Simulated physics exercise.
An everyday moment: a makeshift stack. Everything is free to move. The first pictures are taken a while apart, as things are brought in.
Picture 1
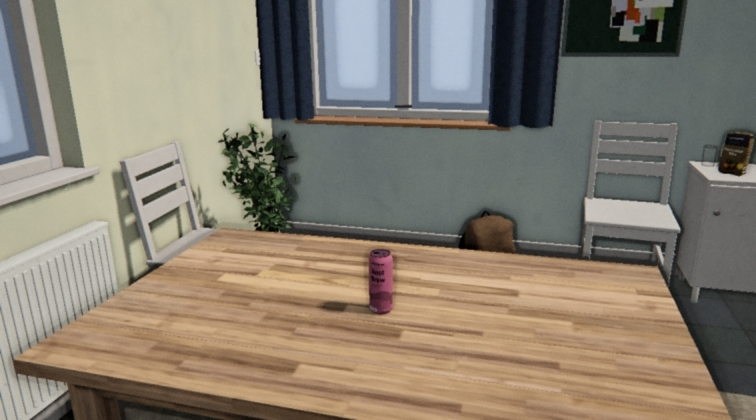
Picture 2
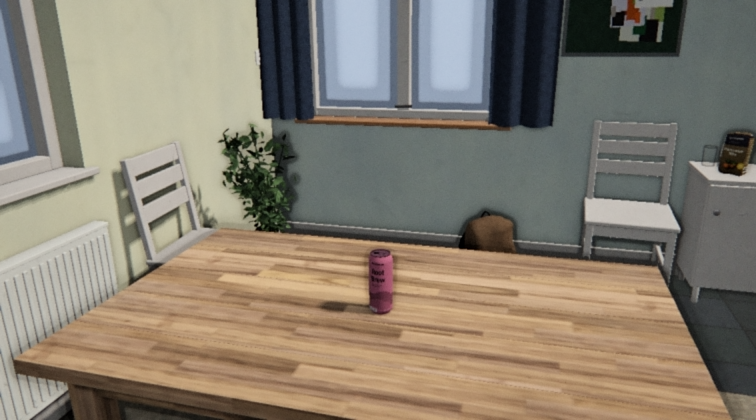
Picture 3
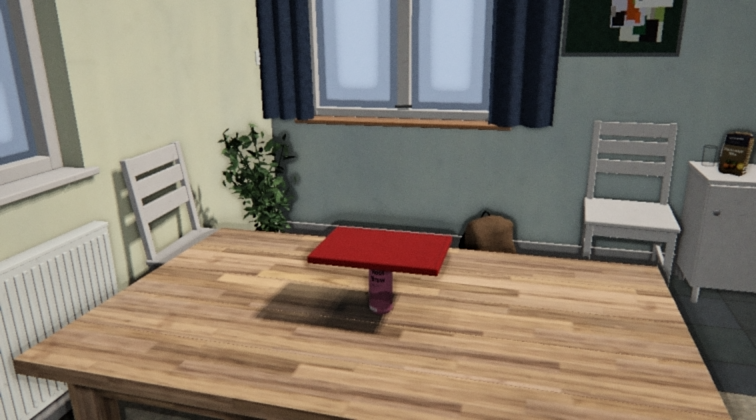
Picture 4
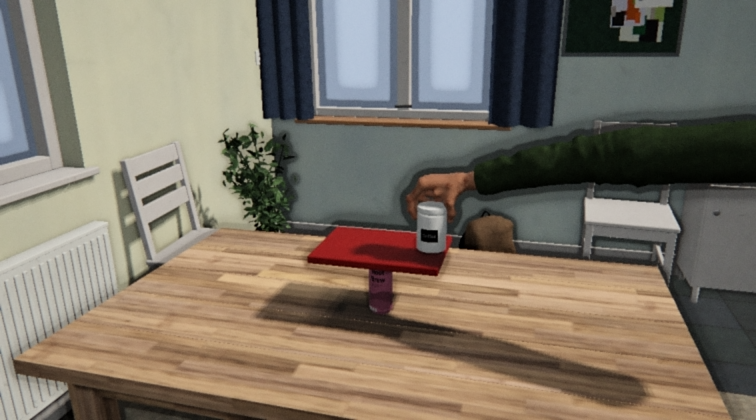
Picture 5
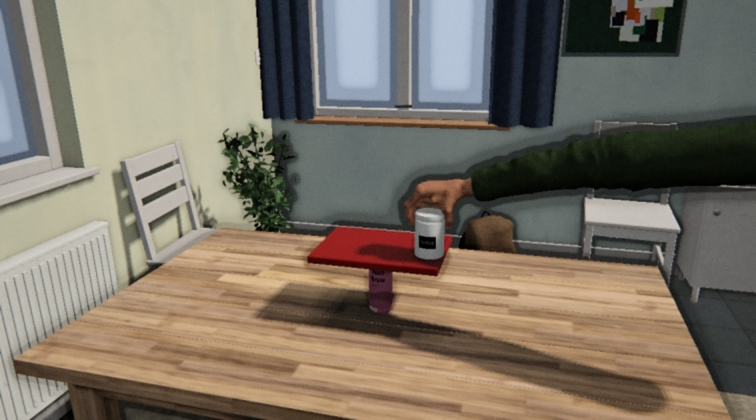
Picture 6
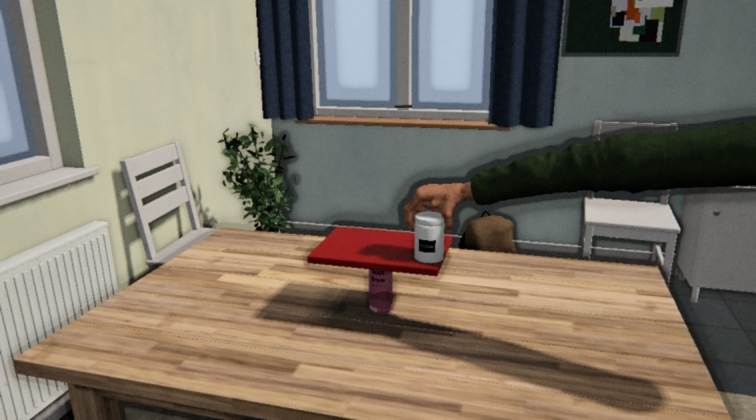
On a wooden table, a red lid tops a pink can and a hand lowers a white jar onto it.
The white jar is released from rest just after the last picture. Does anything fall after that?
Outcome: The stack comes apart.
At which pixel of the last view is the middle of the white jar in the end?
At about (483, 338).
Then, 0.40 s on from there, white jar now fallen; red lid turned 70° from how it was put.
Then, 1.10 s on from there, red lid on its side.
In the end, fallen, red lid and white jar; pink can unmoved. At the end, from the last picture's camera, white jar near (483, 338). The stack gives way.
